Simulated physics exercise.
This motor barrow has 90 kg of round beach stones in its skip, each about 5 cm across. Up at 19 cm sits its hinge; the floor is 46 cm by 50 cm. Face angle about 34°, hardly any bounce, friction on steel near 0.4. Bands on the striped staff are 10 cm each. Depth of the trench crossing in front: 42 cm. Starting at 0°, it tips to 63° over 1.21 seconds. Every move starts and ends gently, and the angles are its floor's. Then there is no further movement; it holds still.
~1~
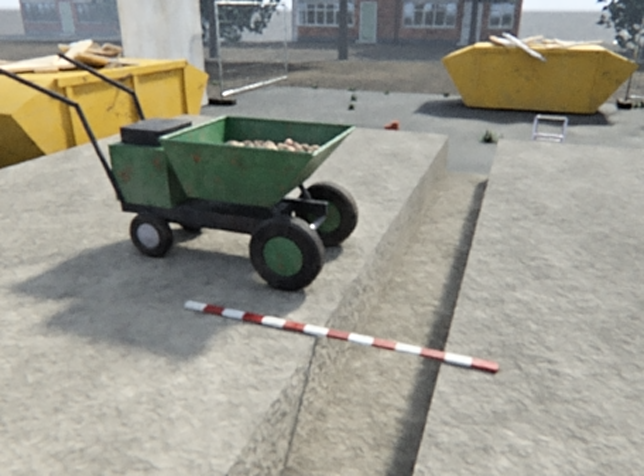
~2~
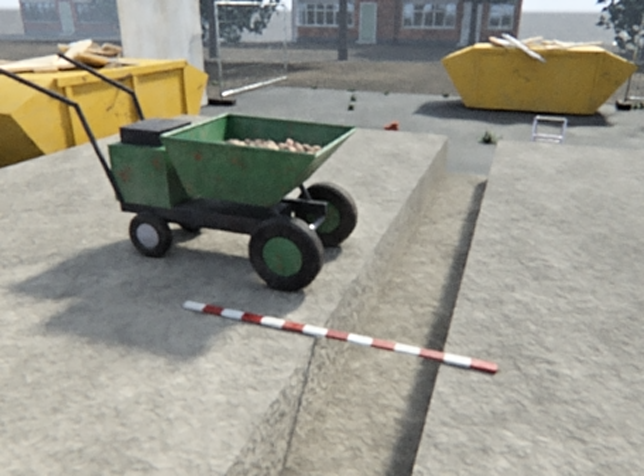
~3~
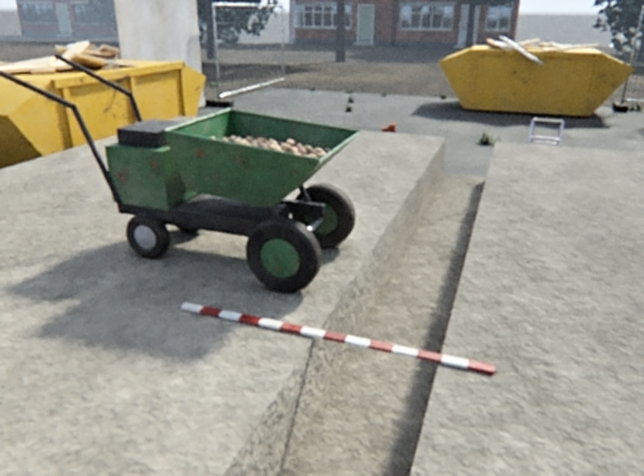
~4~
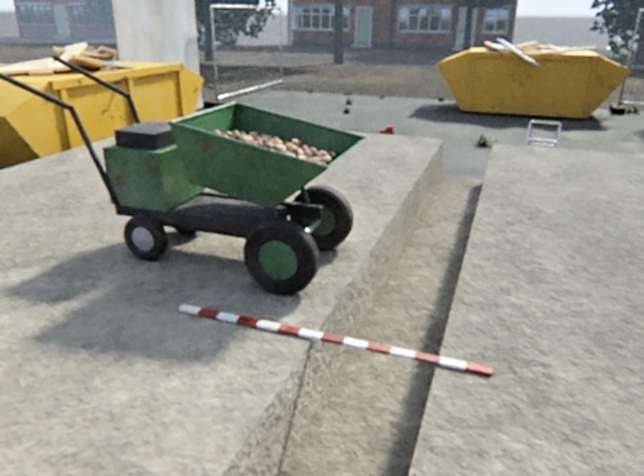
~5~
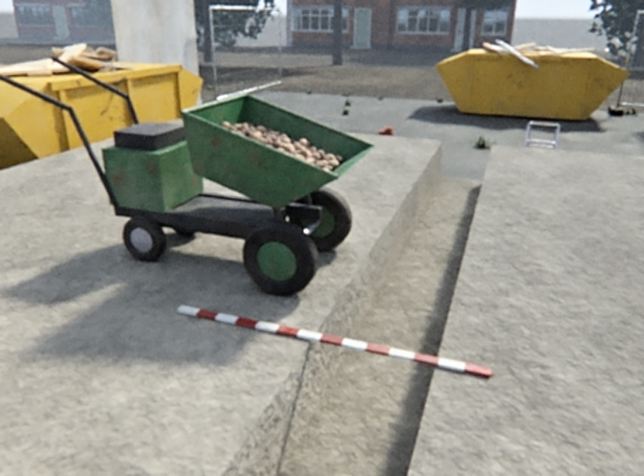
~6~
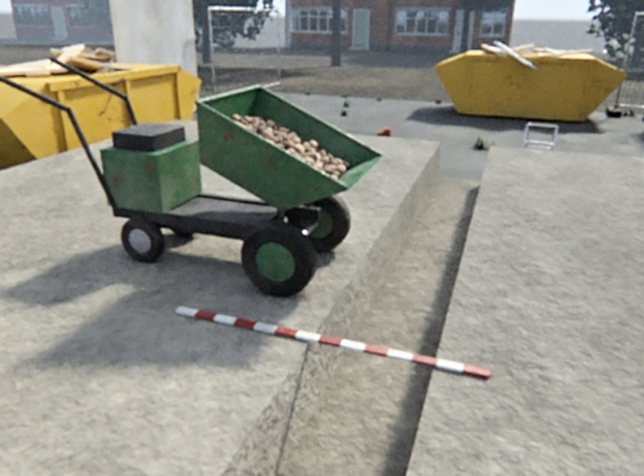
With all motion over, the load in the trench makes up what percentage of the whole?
It makes up about 81 percent of the whole load.
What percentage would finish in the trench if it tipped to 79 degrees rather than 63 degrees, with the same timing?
Some 90 in a hundred, I'd say.
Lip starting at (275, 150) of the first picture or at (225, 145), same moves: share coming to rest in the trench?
Around 100% for the first place and 80% for the second.
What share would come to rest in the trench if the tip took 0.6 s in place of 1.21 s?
Near 60 per cent.
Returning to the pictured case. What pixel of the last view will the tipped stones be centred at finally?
Their middle is at about (423, 352).
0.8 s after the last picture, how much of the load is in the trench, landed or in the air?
About 25%.
Then, 0.4 s after the last picture the floor is at 53°, 100 % in the skip; the foremost stones are at (375, 212).
Then, 0.8 s after the last picture the floor is at 63°, 73 % in the skip, 26 % in the trench, 1 % past the trench; the foremost stones are at (456, 299).
Then, 1.1 s after the last picture the floor is at 63°, 34 % in the skip, 48 % in the trench, 18 % past the trench; the foremost stones are at (553, 314).
Then, 3.1 s after the last picture the floor is at 63°, 0 % in the skip, 81 % in the trench, 19 % past the trench; the foremost stones are at (639, 323).
